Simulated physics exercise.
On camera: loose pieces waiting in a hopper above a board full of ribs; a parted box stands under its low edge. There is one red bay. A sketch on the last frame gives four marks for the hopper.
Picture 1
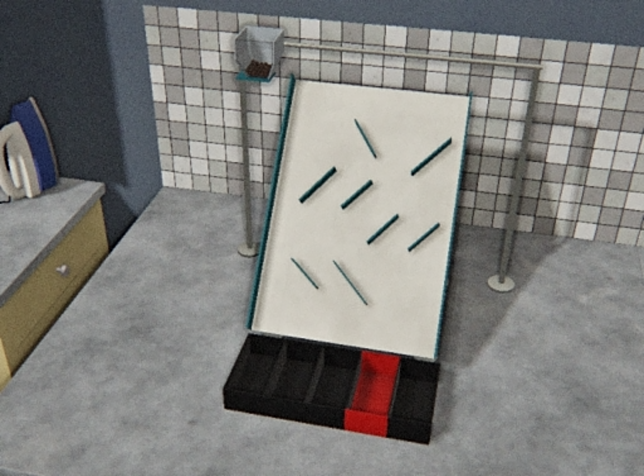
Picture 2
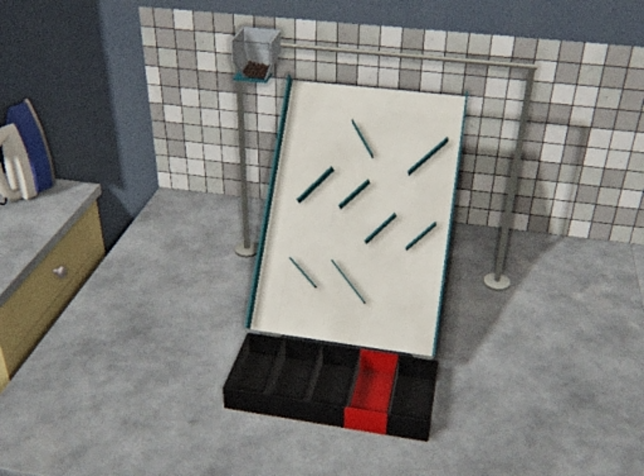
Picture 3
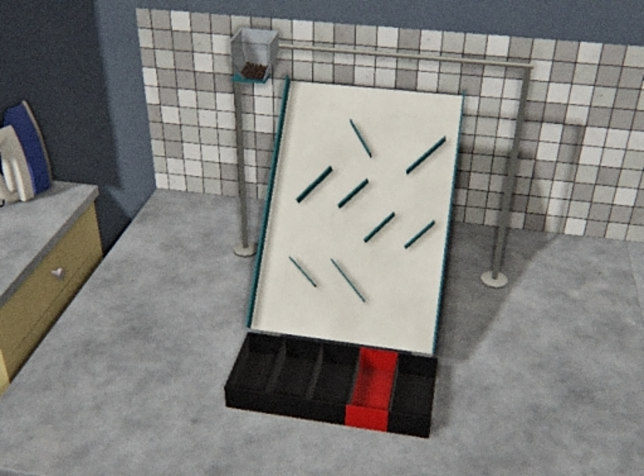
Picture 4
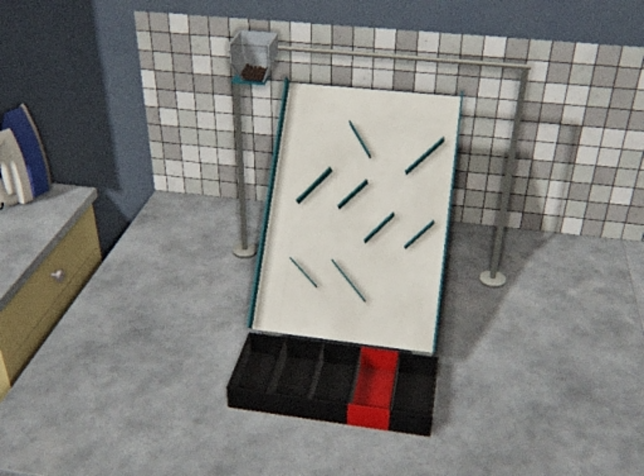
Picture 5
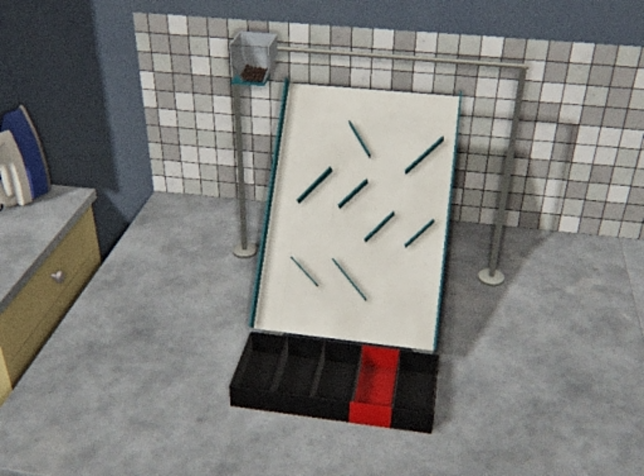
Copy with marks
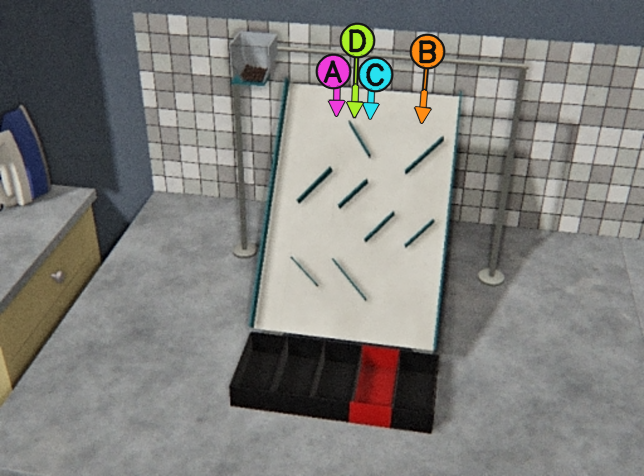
A tilted white board with dark teal edges and ribs stands on a grey stone counter, seen from above and in front, before a grey-and-white tiled wall. A clear hopper of small brown pieces hangs from a metal frame at its upper left, a black box with one red bay sits below, and an iron rests at left. The pieces stay put while the camera drifts very slightly.
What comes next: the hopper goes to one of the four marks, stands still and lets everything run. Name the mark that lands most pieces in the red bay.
C is best.
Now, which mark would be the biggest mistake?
A it is.
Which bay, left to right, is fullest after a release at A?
It is the first one.
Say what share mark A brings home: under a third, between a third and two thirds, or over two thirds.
It is under a third.
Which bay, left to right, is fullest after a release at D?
The fourth.
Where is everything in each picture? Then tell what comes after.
In the first picture, hopper at (261, 70), chocolate balls, door shut.
In the second picture, ribs (352, 119) to (372, 154), (408, 171) to (448, 137), (297, 200) to (332, 166).
In the third picture, ribs (337, 205) to (367, 178), (364, 240) to (394, 212), (405, 246) to (435, 220).
In the fourth picture, ribs (290, 257) to (315, 285), (331, 259) to (364, 300).
In the fifth picture, red bay at (370, 414), number 4 of 5 from the left.
On the marked copy, mark A meets the board at (336, 110); mark B meets the board at (422, 117); mark C meets the board at (370, 113); mark D meets the board at (354, 111).
With A, a small part in the red bay, about half in other bays, about a third outside the box.
With B, about a third in the red bay, about half in other bays, a small part outside the box.
With C, about two thirds in the red bay, about a quarter in other bays, a small part outside the box.
With D, about a third in the red bay, about a third in other bays, about a third outside the box.
